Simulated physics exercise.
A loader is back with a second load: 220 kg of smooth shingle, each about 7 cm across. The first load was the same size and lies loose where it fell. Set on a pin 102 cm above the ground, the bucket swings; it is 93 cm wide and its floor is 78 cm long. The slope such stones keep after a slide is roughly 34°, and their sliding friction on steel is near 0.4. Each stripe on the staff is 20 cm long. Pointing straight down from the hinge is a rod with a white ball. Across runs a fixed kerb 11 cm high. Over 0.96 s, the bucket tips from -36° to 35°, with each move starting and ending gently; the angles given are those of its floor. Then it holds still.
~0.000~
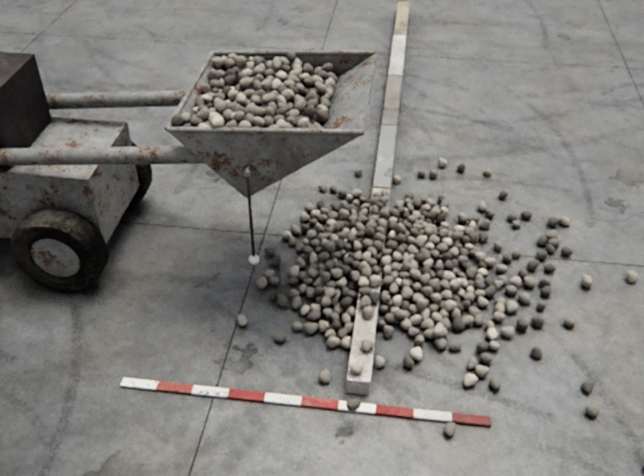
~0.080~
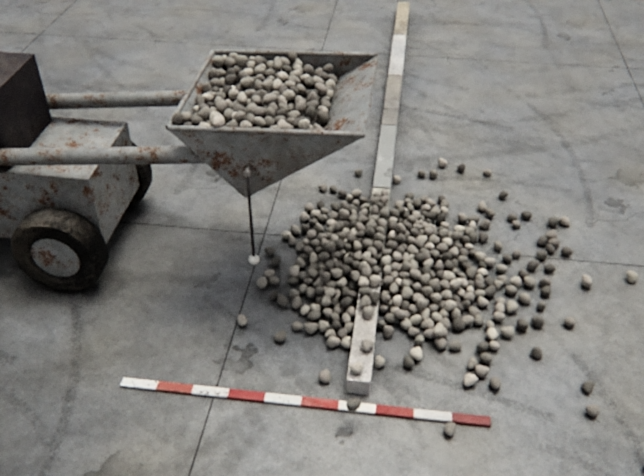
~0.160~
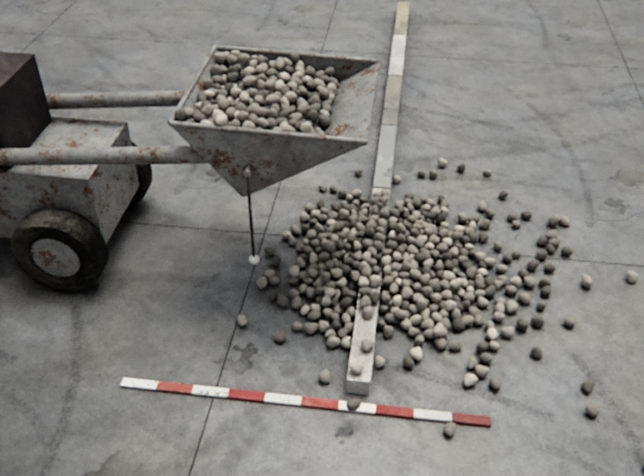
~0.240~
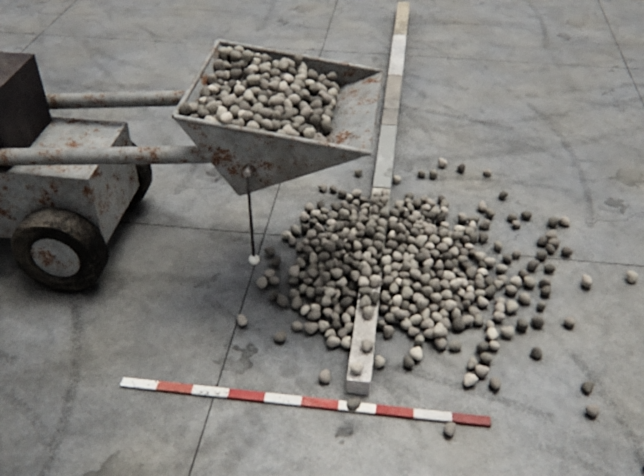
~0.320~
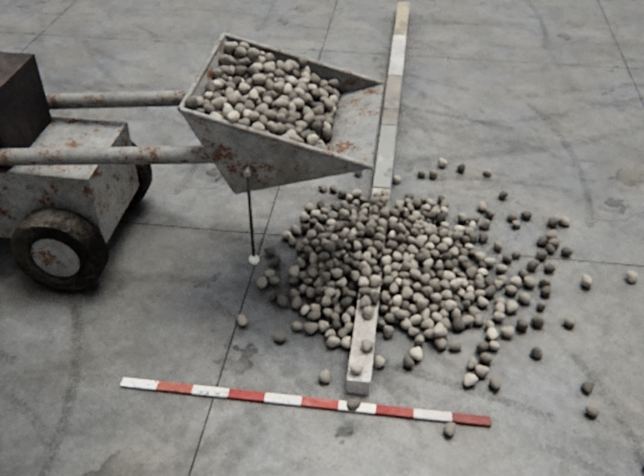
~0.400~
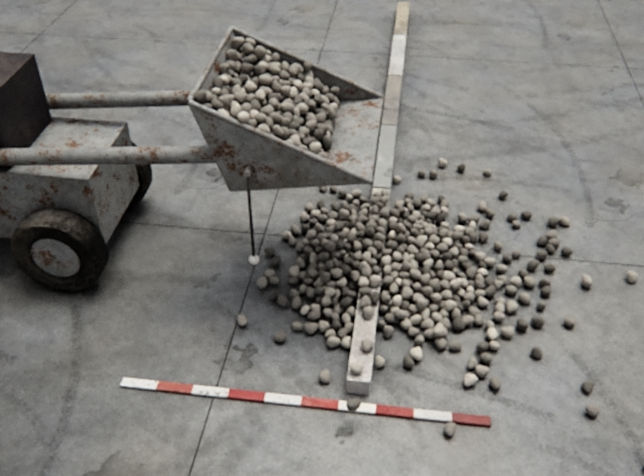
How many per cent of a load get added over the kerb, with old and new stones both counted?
85 %.
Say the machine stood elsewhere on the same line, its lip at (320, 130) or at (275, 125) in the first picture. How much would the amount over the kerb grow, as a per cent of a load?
First some 40, then 10 per cent.
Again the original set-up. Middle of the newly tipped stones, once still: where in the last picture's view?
(420, 258).
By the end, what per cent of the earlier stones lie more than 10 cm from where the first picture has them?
I'd put it at about 20 per cent.
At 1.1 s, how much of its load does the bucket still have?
That works out to about 70 %.
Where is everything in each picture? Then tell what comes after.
The bucket is at -36°, its lip at (364, 132); the top of the load is at (268, 68). The earlier load is highest near (380, 257), 16 cm above ground level, 40 % on this side of the kerb, 60 % over the kerb, in the first picture.
The bucket is at -35°, its lip at (365, 135); the top of the load is at (254, 66); the stones move at 0.1 m/s on average, in the second picture.
The bucket is at -31°, its lip at (367, 142); the top of the load is at (244, 62); the stones move at 0.2 m/s on average, in the third picture.
The bucket is at -25°, its lip at (370, 153); the top of the load is at (233, 61); the stones move at 0.3 m/s on average, in the fourth picture.
The bucket is at -18°, its lip at (372, 167); the top of the load is at (234, 55); the stones move at 0.3 m/s on average, in the fifth picture.
The bucket is at -9°, its lip at (372, 182); the top of the load is at (241, 51); the stones move at 0.3 m/s on average, in the sixth picture.
After 0.7 s the floor is at 24°; in per cent of one load, 100 in the bucket, 40 on this side of the kerb, 60 over the kerb; the foremost stones are at (609, 309).
After 1.1 s the floor is at 35°; in per cent of one load, 70 in the bucket, 67 on this side of the kerb, 63 over the kerb; the foremost stones are at (609, 309).
After 1.4 s the floor is at 35°; in per cent of one load, 18 in the bucket, 70 on this side of the kerb, 112 over the kerb; the foremost stones are at (609, 309).
After 3.8 s the floor is at 35°; in per cent of one load, 0 in the bucket, 55 on this side of the kerb, 145 over the kerb; the foremost stones are at (604, 265). Net gain over the kerb, 85.
